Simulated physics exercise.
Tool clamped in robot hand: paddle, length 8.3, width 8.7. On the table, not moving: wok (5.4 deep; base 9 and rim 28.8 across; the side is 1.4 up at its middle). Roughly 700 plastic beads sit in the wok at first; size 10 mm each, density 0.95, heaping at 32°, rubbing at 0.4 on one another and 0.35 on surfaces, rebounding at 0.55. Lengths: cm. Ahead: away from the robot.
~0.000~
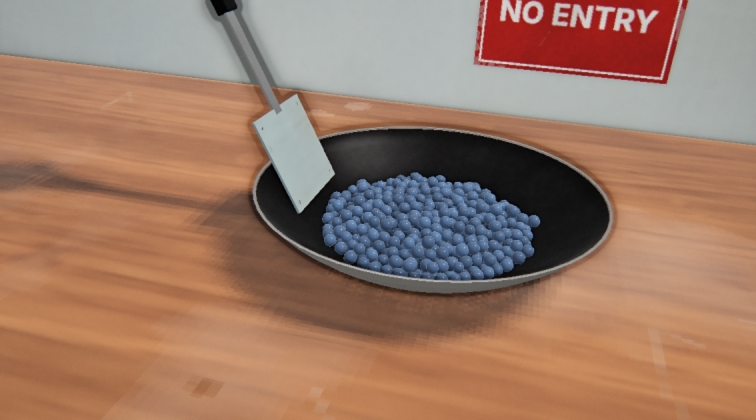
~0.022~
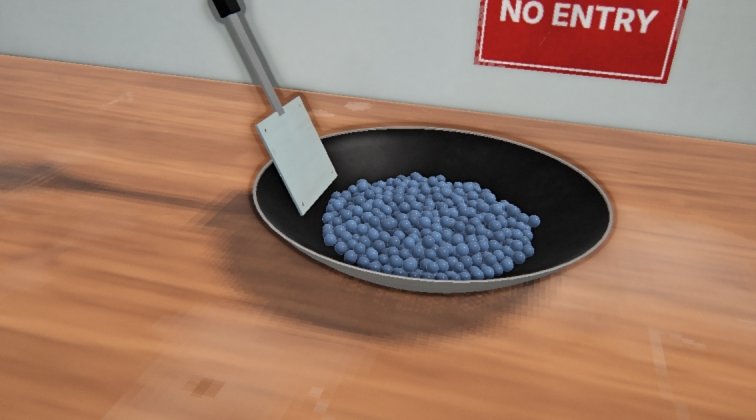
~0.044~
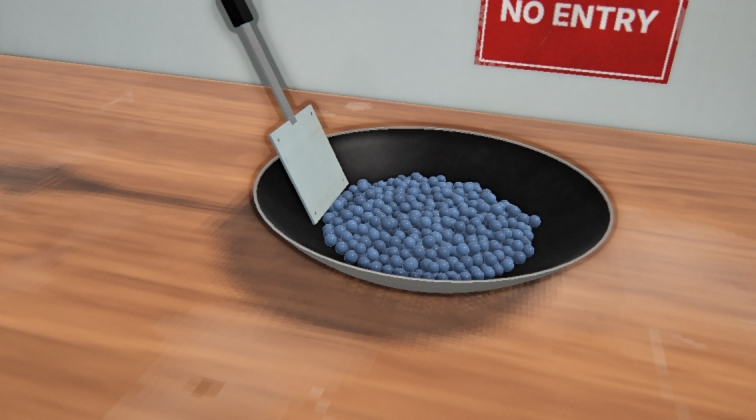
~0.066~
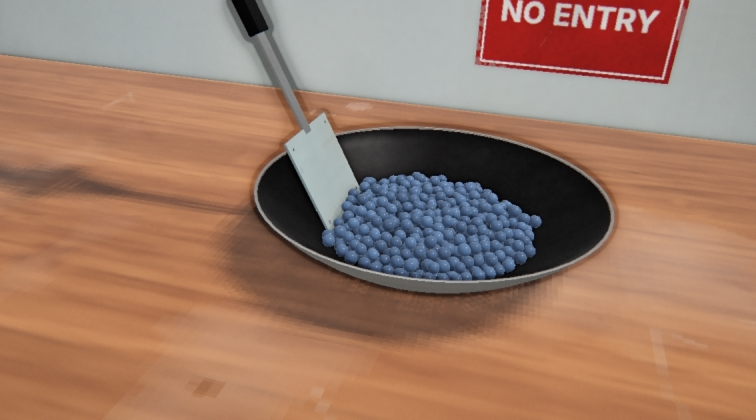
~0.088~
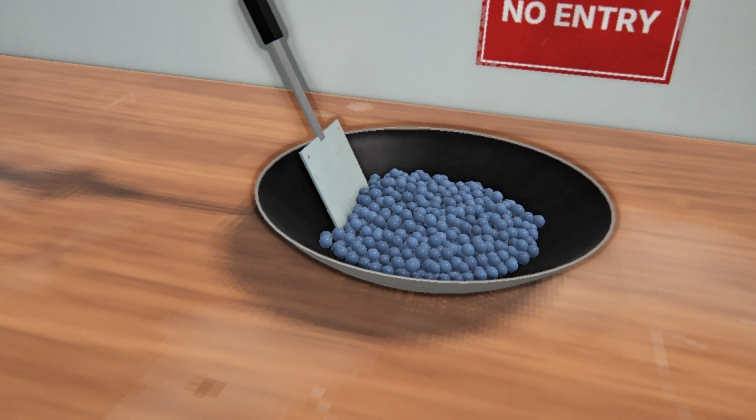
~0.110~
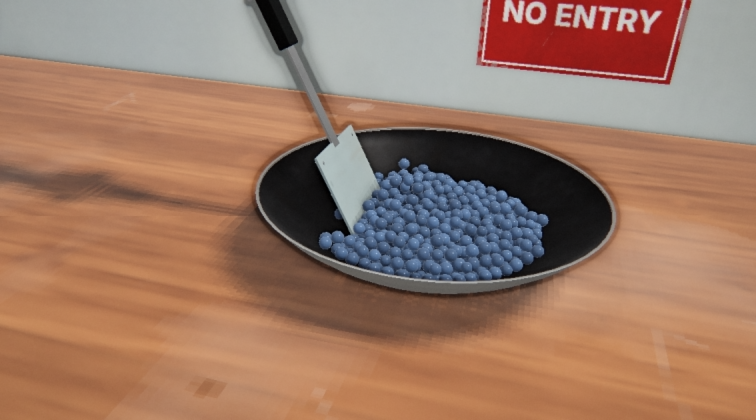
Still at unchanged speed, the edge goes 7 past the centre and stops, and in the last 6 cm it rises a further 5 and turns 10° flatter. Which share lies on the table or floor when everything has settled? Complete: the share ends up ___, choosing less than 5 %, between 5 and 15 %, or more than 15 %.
The share ends up less than 5 %.
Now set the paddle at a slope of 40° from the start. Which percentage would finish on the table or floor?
Result, estimated: 0 %.
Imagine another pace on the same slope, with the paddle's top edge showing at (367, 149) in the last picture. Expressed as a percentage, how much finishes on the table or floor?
Some 15 percent.
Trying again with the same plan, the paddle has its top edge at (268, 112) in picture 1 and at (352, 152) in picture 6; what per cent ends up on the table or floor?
It comes to something like 10 %, give or take.
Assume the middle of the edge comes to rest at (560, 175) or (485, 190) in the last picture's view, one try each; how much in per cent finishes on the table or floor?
I'd say some 15 per cent, then some 0 per cent.
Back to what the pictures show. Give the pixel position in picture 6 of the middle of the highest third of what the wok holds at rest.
Pixel position: Approx. (532, 223).
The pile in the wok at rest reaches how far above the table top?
It reaches about 6.0 cm.
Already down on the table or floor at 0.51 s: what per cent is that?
Share at that moment: Roughly 0 %.
After 0.19 s, sloping 63°, highest piece 5 above the table; 704 in the wok.
After 0.27 s, sloping 59°, highest piece 6 above the table; 704 in the wok.
After 0.51 s, sloping 53°, highest piece 6 above the table; 688 in the wok, 7 on the table or floor, 9 on the blade or in flight.
After 1.56 s, sloping 53°, highest piece 5 above the table; 688 in the wok, 16 on the table or floor.
In the end, 688 in the wok, 16 on the table or floor. That is 2 % on the table or floor.
